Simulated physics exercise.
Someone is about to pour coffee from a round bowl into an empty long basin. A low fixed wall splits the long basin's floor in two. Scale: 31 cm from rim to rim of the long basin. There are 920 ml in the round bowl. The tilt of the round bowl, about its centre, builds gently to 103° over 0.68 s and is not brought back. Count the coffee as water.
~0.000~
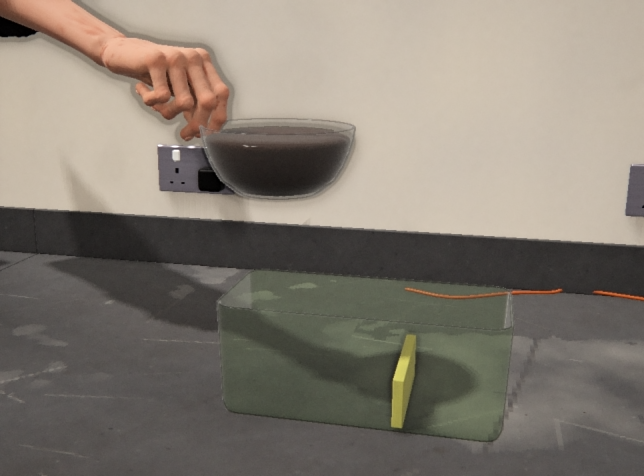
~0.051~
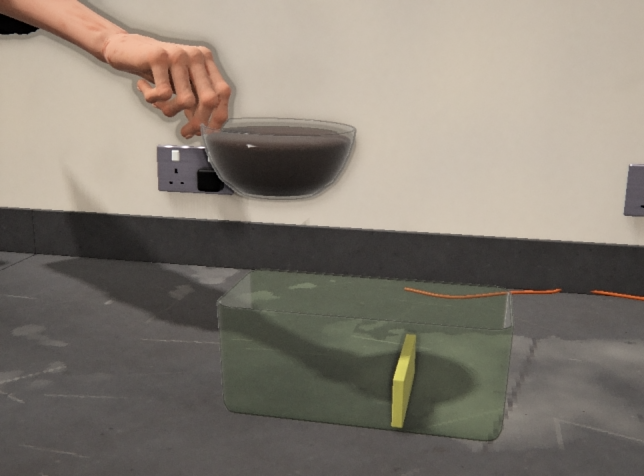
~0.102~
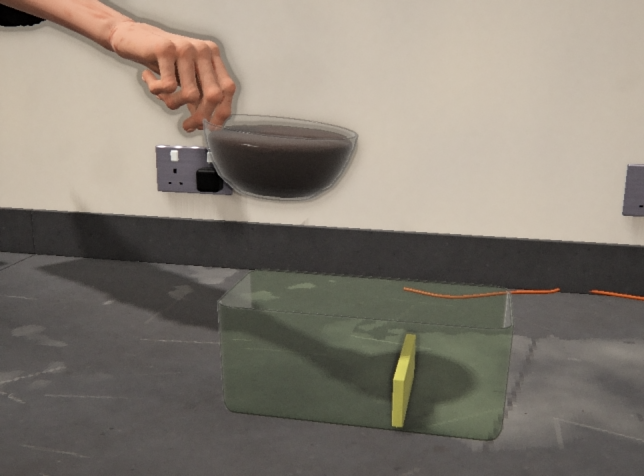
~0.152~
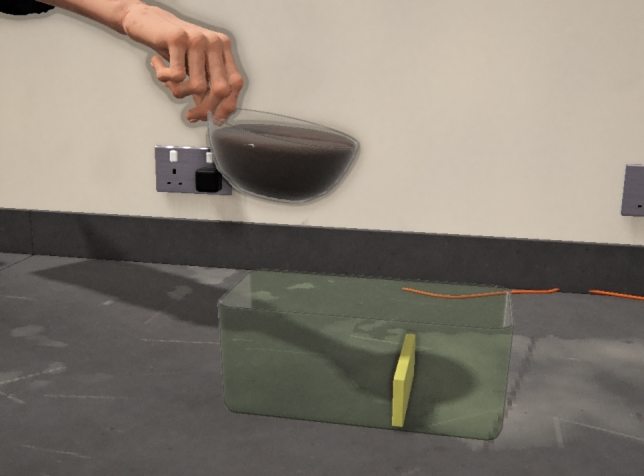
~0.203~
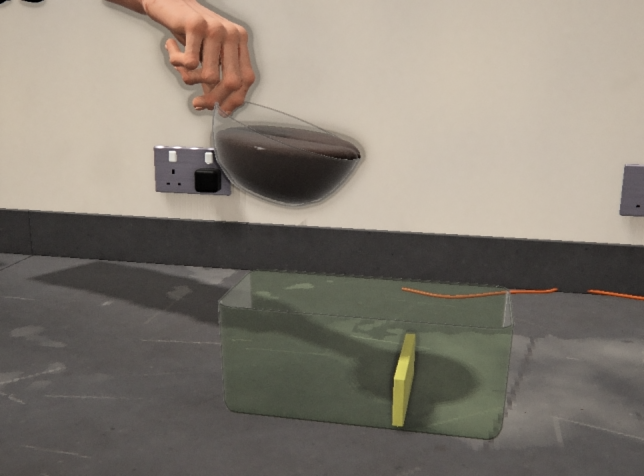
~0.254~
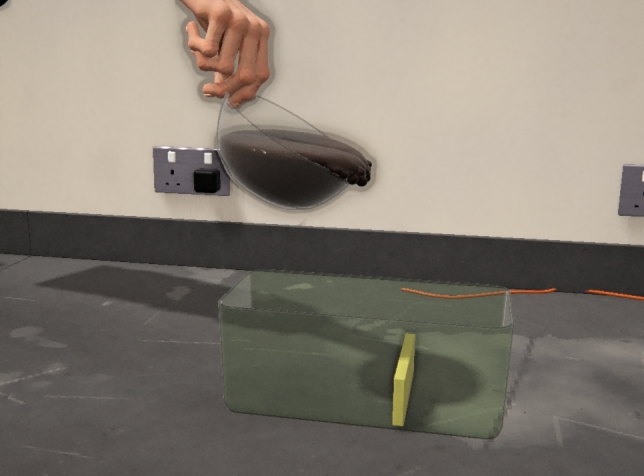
To begin with, a hand holds a round glass bowl of dark liquid almost level above a long, clear greenish basin with a yellow upright piece inside. The hand then rises and moves right, tilting the bowl rightward, until a little liquid comes over its lowered right rim.
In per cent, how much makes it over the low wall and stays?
Roughly 36 per cent is past the wall.
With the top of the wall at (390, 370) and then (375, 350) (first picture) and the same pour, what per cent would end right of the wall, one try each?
In turn about 40 and 65 per cent.
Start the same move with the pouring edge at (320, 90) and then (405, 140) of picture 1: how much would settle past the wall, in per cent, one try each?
In turn about 20 and 70 per cent.
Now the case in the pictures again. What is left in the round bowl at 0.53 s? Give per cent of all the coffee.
Near 14 in a hundred.
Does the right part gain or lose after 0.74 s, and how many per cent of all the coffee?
It goes up by about 4.
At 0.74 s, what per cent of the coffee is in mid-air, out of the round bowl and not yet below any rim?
Near 14 in a hundred.
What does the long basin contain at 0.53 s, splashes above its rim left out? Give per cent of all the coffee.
About 44 per cent.
After 0.53 s the tilt is 91° and 13 per cent is still to pour, 13 is left of the wall and 31 right of it.
After 0.74 s the tilt is 103° and 0 per cent is still to pour, 52 is left of the wall and 32 right of it.
After 0.95 s the tilt is 103° and 0 per cent is still to pour, 57 is left of the wall and 36 right of it.
After 1.18 s the tilt is 103° and 0 per cent is still to pour, 57 is left of the wall and 36 right of it.
In the end 57 per cent lies left of the wall, 36 right of it and 7 outside.
